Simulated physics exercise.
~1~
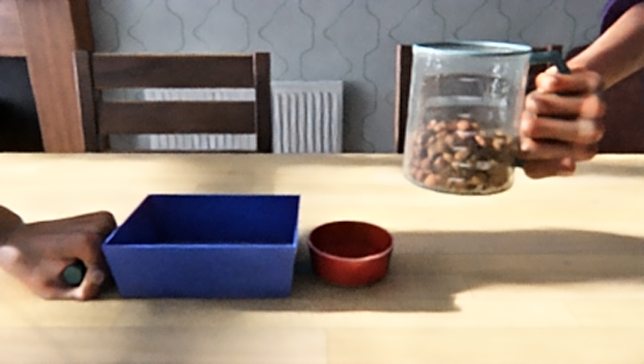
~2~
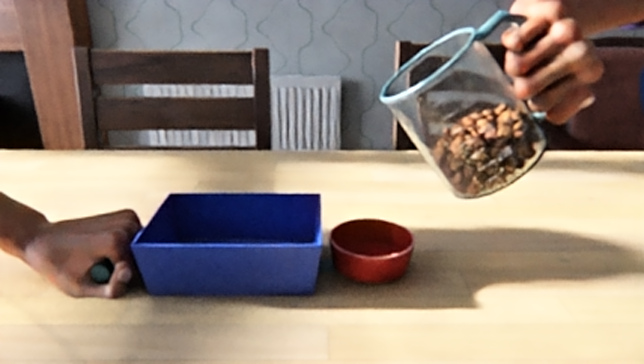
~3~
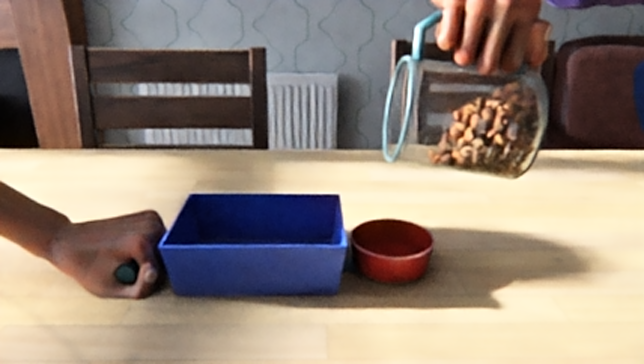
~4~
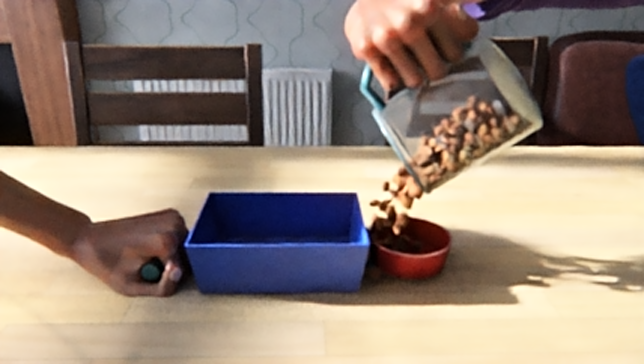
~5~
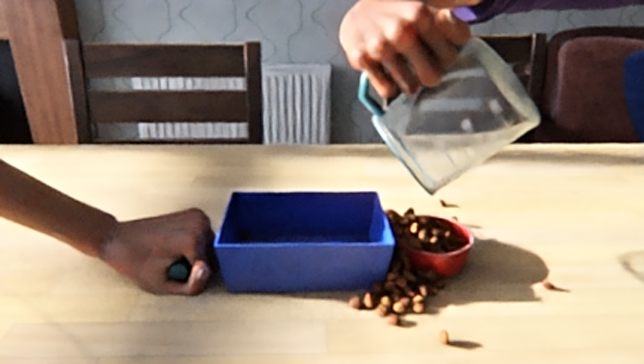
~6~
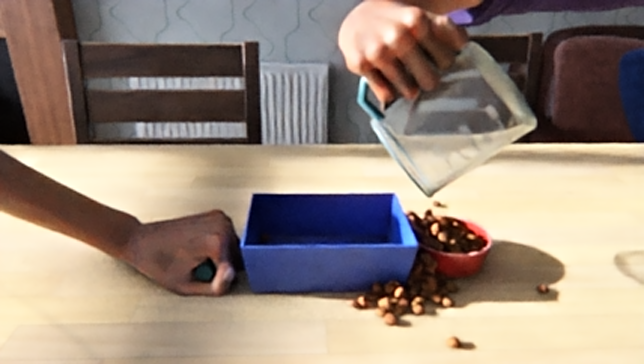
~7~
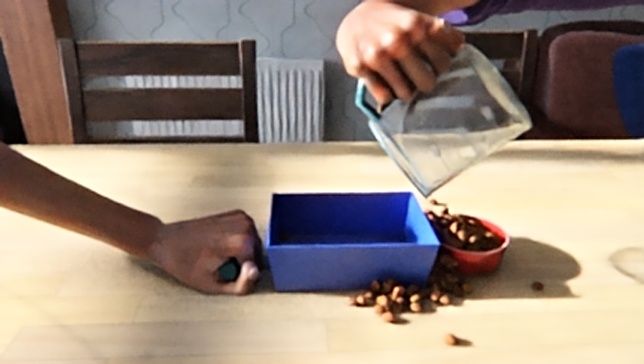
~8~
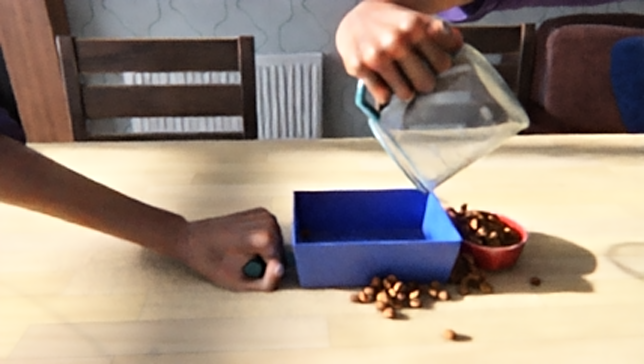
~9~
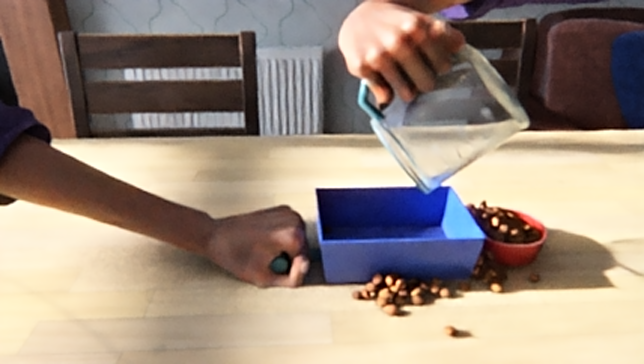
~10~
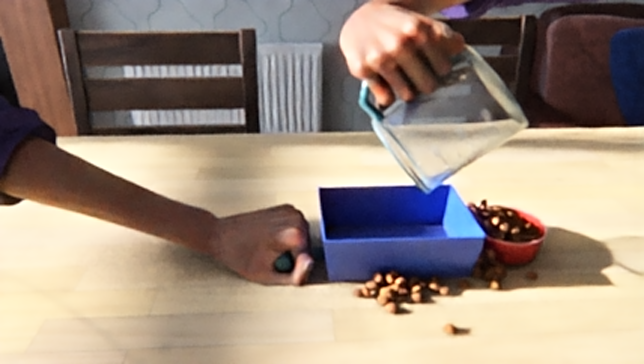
Dog kibble pouring from a hand-tilted jug, filling a red dish and spilling across the table as another hand slides a blue tin right.
